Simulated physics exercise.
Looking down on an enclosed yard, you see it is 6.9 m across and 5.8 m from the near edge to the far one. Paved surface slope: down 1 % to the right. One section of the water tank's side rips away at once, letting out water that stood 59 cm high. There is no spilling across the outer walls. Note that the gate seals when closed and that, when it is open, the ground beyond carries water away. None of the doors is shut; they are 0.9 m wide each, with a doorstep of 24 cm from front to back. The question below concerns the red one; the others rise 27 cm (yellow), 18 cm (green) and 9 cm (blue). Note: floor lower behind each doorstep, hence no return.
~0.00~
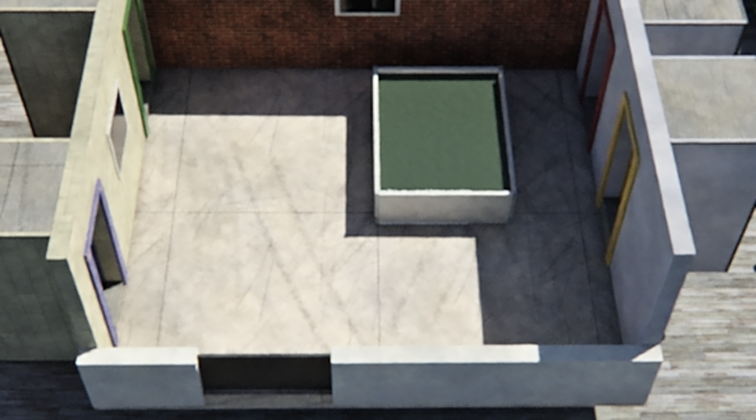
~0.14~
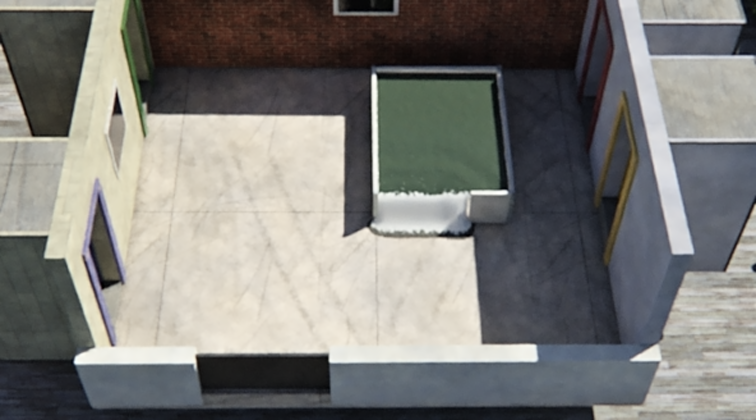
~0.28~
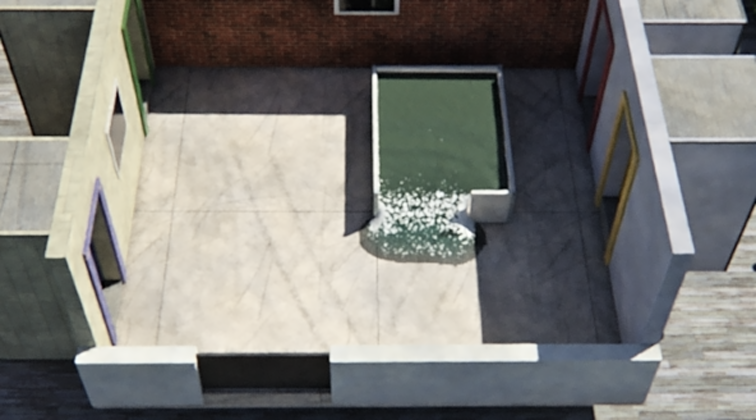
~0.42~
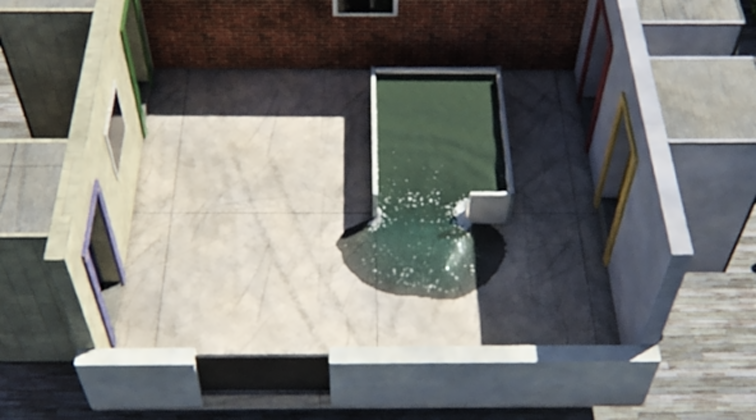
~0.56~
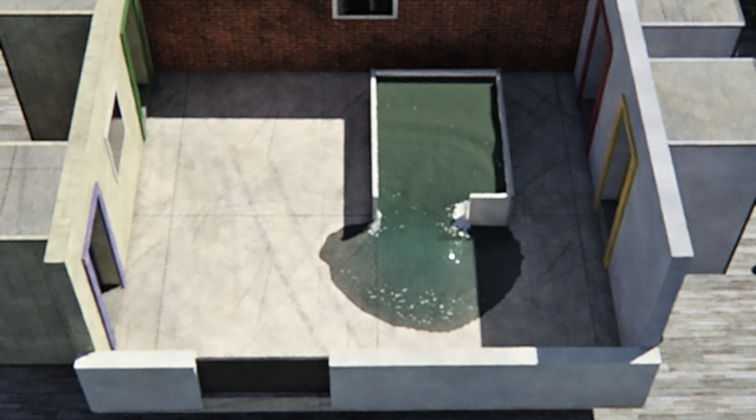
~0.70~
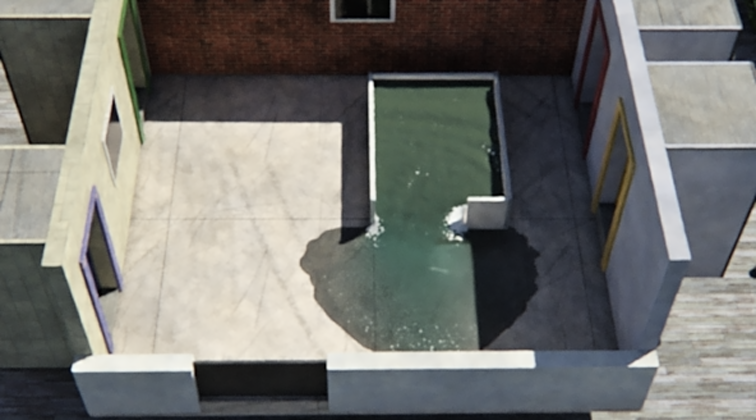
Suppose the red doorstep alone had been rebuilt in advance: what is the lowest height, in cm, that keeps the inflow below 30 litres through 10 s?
About 8.5 cm.
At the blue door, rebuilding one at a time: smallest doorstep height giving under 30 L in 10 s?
Blue: 13.0 cm.
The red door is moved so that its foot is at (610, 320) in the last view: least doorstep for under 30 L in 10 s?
It needs about 15 cm.
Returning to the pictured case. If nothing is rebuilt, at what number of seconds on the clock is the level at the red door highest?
I'd guess close to 8.0 seconds.
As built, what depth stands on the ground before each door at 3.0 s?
Lab note, depth in cm: Yellow 3; green 0; red 0; blue 11.
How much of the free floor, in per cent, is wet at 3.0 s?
I'd say near 40 percent.
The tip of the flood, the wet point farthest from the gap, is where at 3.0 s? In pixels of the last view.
At about (106, 386).
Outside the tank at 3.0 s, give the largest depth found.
Up to some 35 centimetres, I'd say.
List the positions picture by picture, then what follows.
Still water, 59 cm deep, in the water tank at (442, 131); the red door at (596, 80) is dry, in the first frame.
Water pours out at (423, 212) and has run 0.3 m, to (391, 234); about 5 cm deep outside, 59 cm at the back, in the second frame.
The front is at (447, 260), 0.7 m from the gap at (424, 212); 0.9 m2 of floor is wet, 59 cm left at the back, in the third frame.
Water pours out at (422, 214) and has run 1.3 m, to (426, 293); about 8 cm deep outside, 59 cm at the back, in the fourth frame.
Water pours out at (423, 216) and has run 1.8 m, to (437, 327); about 6 cm deep outside, 59 cm at the back, in the fifth frame.
The front is at a hidden place, 2.4 m from the gap at (420, 219); 4.8 m2 of floor is wet, 58 cm left at the back; the red door at (591, 86), 3.3 m from the gap, is still 2.6 m from the nearest water, in the sixth frame.
After 1.4 s water covers 25 % of the floor, deepest (32 cm) near (400, 234); it has not reached the red door.
After 3.0 s water covers 40 % of the floor, deepest (35 cm) near (621, 384); it has not reached the red door.
After 10.0 s water covers 100 % of the floor, deepest (16 cm) near (428, 84); 14 cm at the red door, 0 litres in over its 18 cm doorstep.
At the red door as built, the water arrived by 4.1 s and peaked near 14 cm at 8.0 s.
With a doorstep of 7 cm, 47 litres would have come in within the 10 s; with 9.5 cm, 23 litres. So under 30 litres takes about 8.5 cm.
